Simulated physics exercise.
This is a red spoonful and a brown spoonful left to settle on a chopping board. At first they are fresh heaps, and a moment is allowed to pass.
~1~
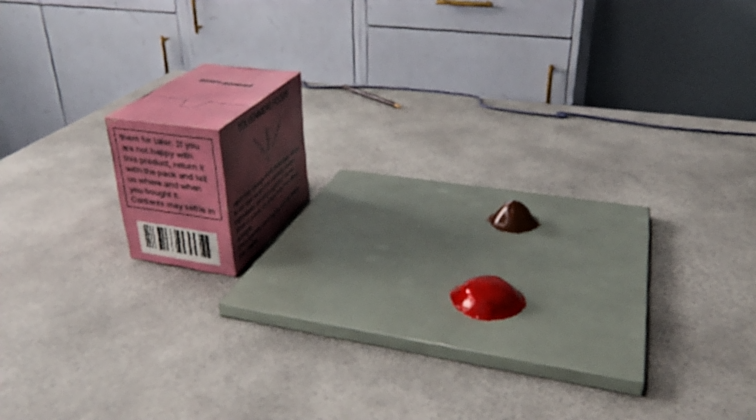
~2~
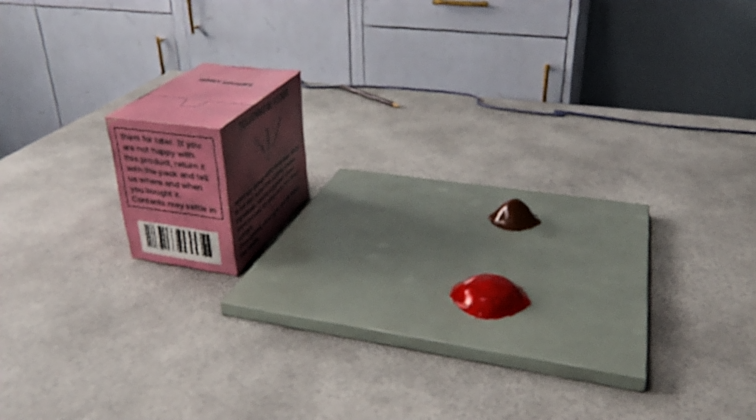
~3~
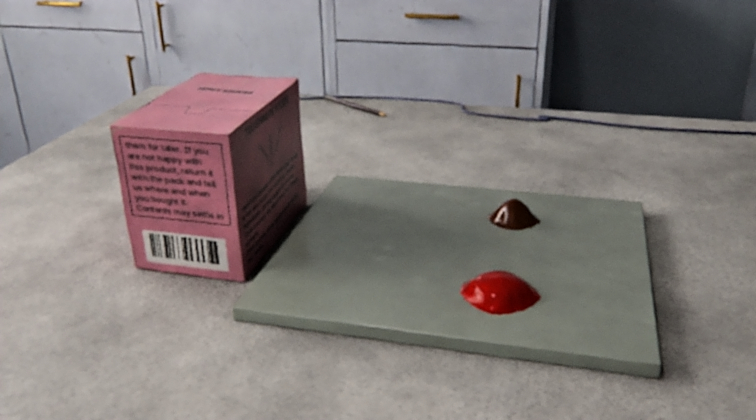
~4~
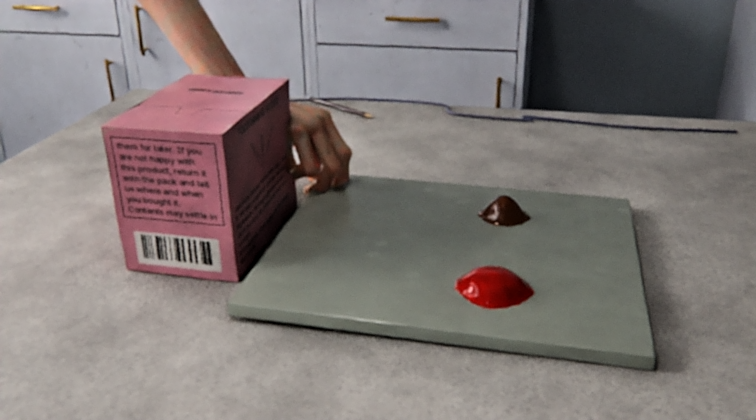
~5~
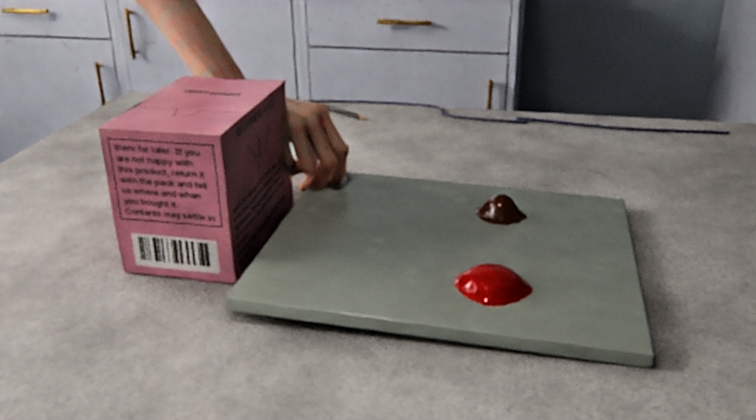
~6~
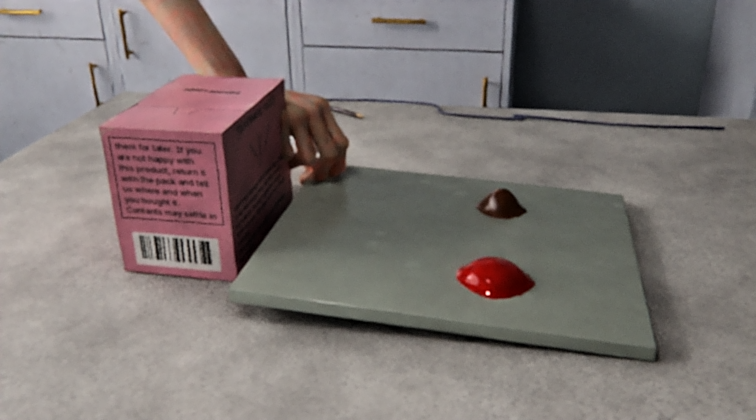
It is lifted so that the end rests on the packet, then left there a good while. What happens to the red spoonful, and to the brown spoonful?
Watch the red spoonful - it hangs on; the brown spoonful hangs on.
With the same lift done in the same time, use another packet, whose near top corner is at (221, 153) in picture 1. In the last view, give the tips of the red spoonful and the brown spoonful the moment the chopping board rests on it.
In turn (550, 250) and (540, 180).
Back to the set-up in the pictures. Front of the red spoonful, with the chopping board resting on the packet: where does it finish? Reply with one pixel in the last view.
Roughly (552, 241).
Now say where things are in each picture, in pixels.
In the first picture, the chopping board lies flat; red spoonful (488, 291) a mound; brown spoonful (515, 211) a tall heap; packet (170, 199).
The second picture shows they settle; red spoonful (490, 289) a mound; brown spoonful (515, 209) a tall heap.
The third picture shows at rest; red spoonful (500, 285) a mound; brown spoonful (514, 209) a tall heap.
The fourth picture shows a hand takes the end; red spoonful (494, 280) a mound; brown spoonful (504, 206) a tall heap.
In the fifth picture, the end is rising; red spoonful (493, 278) a mound; brown spoonful (502, 204) a tall heap.
The sixth picture shows the chopping board slopes by about 3°; red spoonful (495, 270) a mound; brown spoonful (502, 198) a tall heap; packet (169, 207).
A moment on, slope about 28°; the red spoonful has not moved; the brown spoonful has not moved.
Further on, the red spoonful has not moved; the brown spoonful has not moved.
When it is over, slope about 28°; the red spoonful has not moved; the brown spoonful has not moved.
